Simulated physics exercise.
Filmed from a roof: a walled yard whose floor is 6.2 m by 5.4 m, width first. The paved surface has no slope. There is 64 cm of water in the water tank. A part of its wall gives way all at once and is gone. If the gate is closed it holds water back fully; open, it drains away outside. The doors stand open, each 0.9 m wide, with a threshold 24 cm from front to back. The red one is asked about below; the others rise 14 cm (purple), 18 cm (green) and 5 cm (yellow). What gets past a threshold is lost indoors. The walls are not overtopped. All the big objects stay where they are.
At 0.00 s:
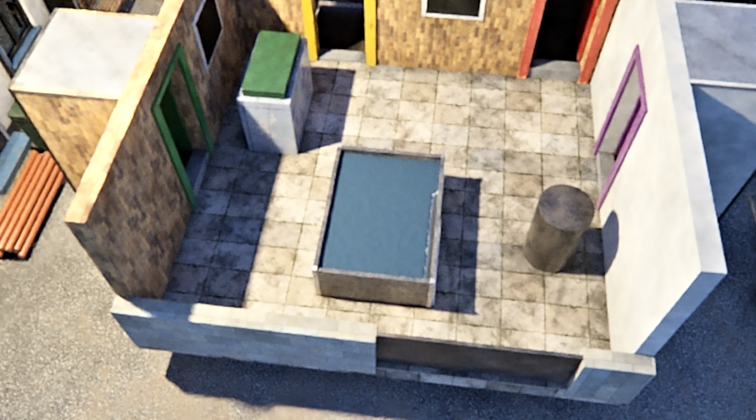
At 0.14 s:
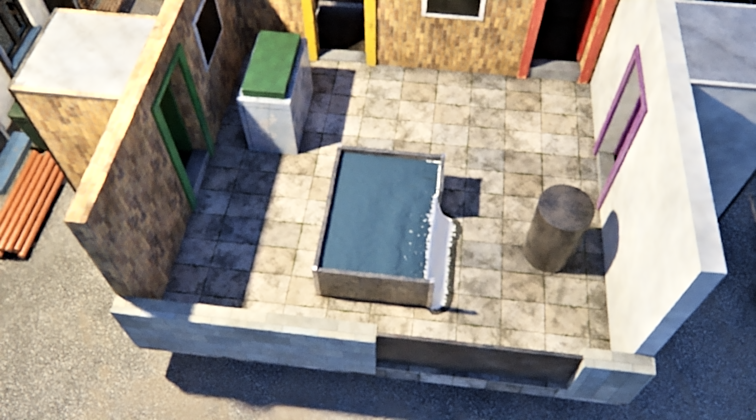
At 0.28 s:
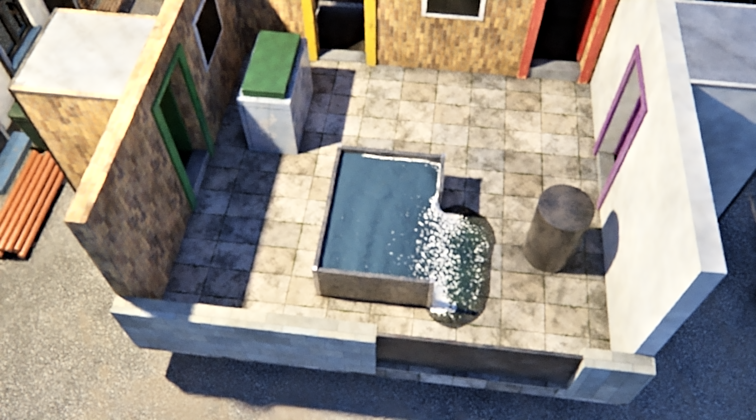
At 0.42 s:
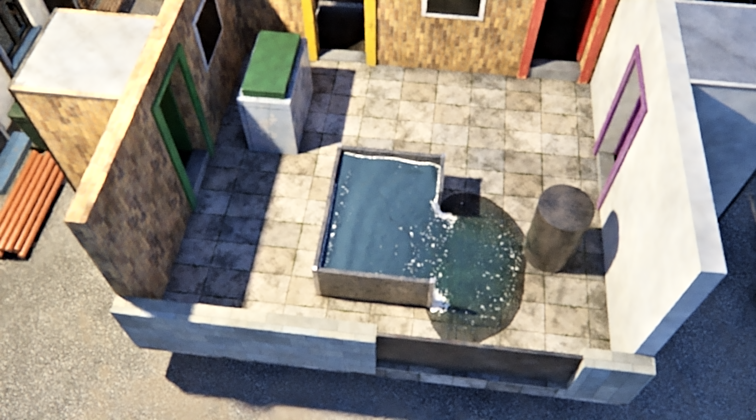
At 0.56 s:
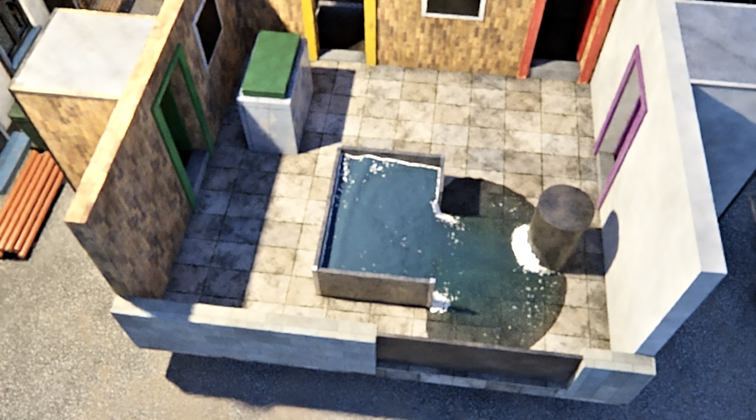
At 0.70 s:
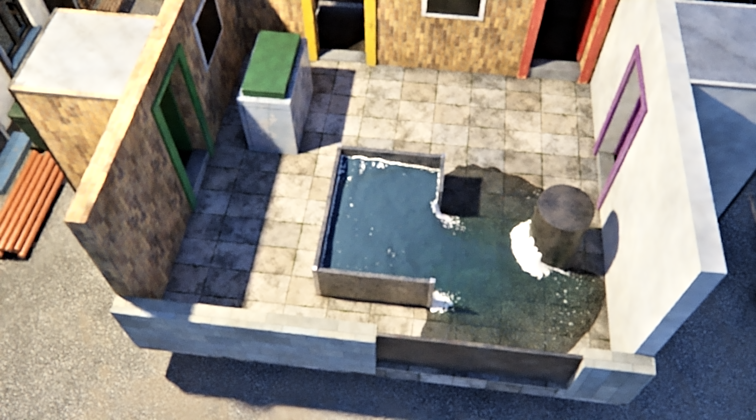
Walled paved yard seen from above, water bursting from the right side of a rectangular tank, spreading rightward and around a cylinder.
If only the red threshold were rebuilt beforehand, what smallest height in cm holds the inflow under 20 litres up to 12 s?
At least 19 cm or so.
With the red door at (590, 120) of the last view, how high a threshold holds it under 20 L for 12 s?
Roughly 12.5 cm.
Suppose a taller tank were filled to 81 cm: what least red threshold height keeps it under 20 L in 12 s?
Some 26 cm.
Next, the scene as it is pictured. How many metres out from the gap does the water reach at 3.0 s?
About 4.4 m.
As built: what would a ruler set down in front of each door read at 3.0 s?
Depths in cm: Red 18, purple 12, green 0, yellow 0.
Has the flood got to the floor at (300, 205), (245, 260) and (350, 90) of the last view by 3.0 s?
In that order: Still dry, dry, dry.
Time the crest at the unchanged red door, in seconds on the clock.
Near 3.8 s.
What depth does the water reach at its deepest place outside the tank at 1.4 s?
Up to some 60 cm.
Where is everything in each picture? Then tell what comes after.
In the first frame, still water, 64 cm deep, in the water tank at (383, 213); the red door at (565, 35) is dry.
In the second frame, the gap is at (432, 251), the front 0.3 m out at (456, 230); the back of the water tank holds 64 cm.
In the third frame, the gap is at (432, 253), the front 0.8 m out at (488, 250); the back of the water tank holds 63 cm.
In the fourth frame, the front is at (521, 260), 1.3 m from the gap at (432, 253); 2.4 m2 of floor is wet, 57 cm left at the back.
In the fifth frame, the front is at (559, 298), 1.8 m from the gap at (432, 253); 3.7 m2 of floor is wet, 55 cm left at the back.
In the sixth frame, the front is at (598, 294), 2.4 m from the gap at (432, 254); 4.9 m2 of floor is wet, 54 cm left at the back; 2.4 m in a straight line remain to the red door at (565, 35).
After 1.4 s water covers 25 % of the floor, deepest (60 cm) near (608, 377); it has not reached the red door.
After 3.0 s water covers 40 % of the floor, deepest (28 cm) near (525, 283); 18 cm at the red door, 0 litres in over its 23 cm threshold.
After 12.0 s water covers 100 % of the floor, deepest (11 cm) near (155, 324); 5 cm at the red door, 3 litres in over its 23 cm threshold.
At the red door as built, the water arrived by 2.4 s and peaked near 26 cm at 3.8 s.
Run again over the same 12 s with other heights there, 42 litres in over 16 cm, 7 litres over 21.5 cm. The limit of 20 litres is kept from about 19 cm up.
